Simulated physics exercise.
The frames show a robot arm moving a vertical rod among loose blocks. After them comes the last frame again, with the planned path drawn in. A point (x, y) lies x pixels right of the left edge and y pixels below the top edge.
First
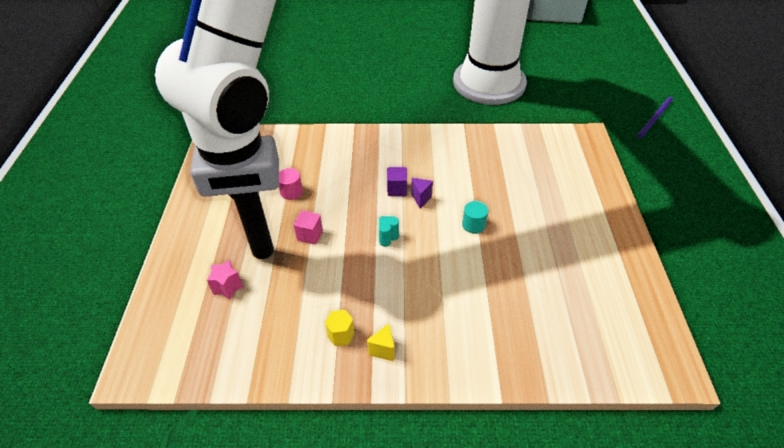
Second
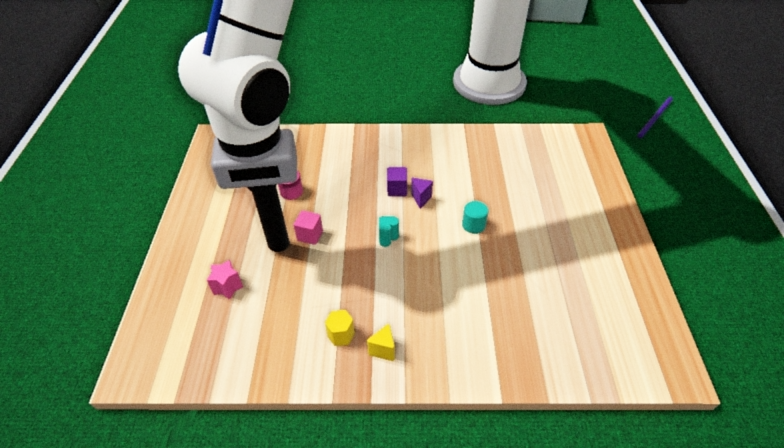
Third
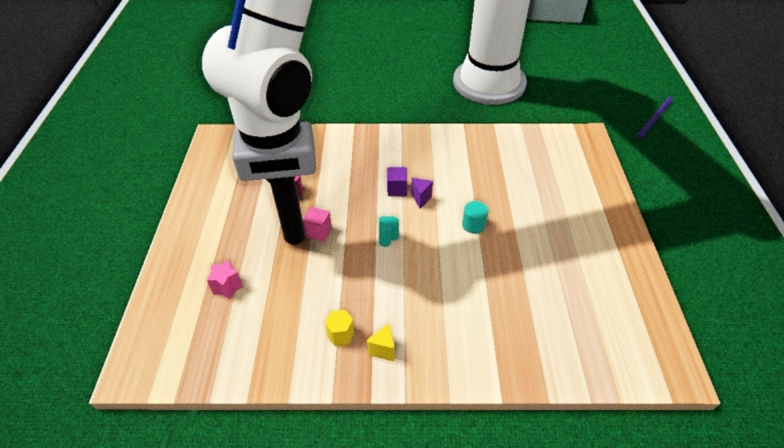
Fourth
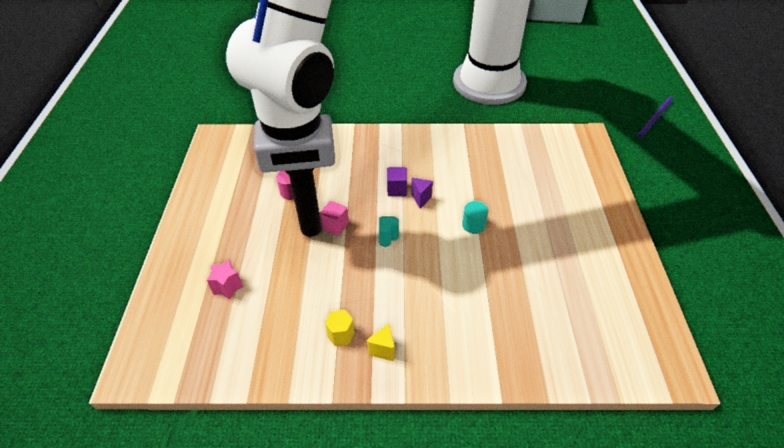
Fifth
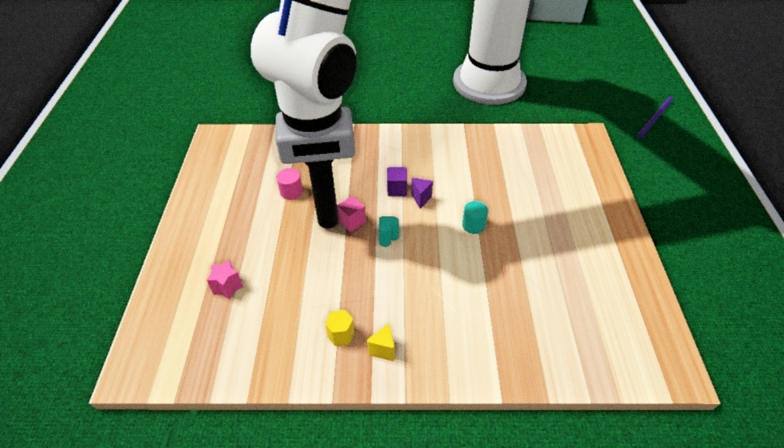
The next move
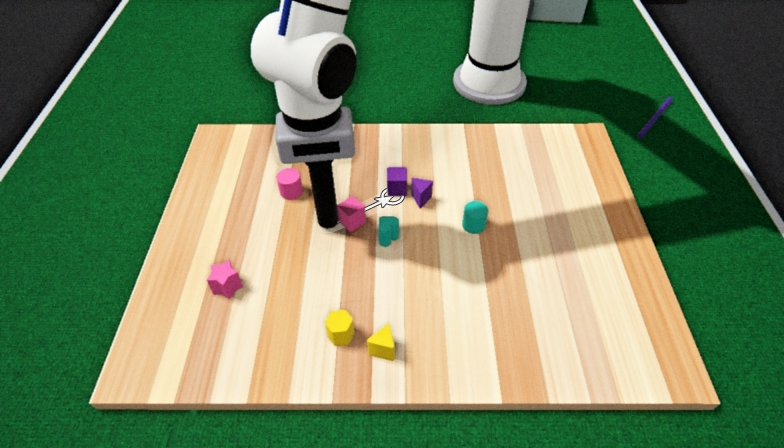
A robot arm moved its black rod to the right across the wooden board, met a pink block and pushed it right and slightly away, close to a small turquoise block that stayed still.
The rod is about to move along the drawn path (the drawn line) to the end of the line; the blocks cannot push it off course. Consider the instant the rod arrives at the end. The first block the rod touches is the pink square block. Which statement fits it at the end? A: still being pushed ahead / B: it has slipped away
Choice B: It has slipped away.
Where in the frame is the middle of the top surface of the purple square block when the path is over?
My prediction: (407, 167).
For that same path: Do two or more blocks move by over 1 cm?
Yes.
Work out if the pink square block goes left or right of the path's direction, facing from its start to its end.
Moves right.
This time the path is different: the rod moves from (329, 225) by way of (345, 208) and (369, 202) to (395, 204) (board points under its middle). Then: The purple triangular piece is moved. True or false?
False
Drawn move, from (329, 225) directly to (393, 196).
On the path given first. One third of the way, rod at (351, 211); pink square block at (371, 204), turned 50° clockwise.
Two thirds of the way, rod at (373, 201); pink square block at (383, 203), turned 100° clockwise.
At the end, rod at (393, 192); pink square block at (383, 203), turned 100° clockwise; purple square block at (407, 167); purple triangular piece still.
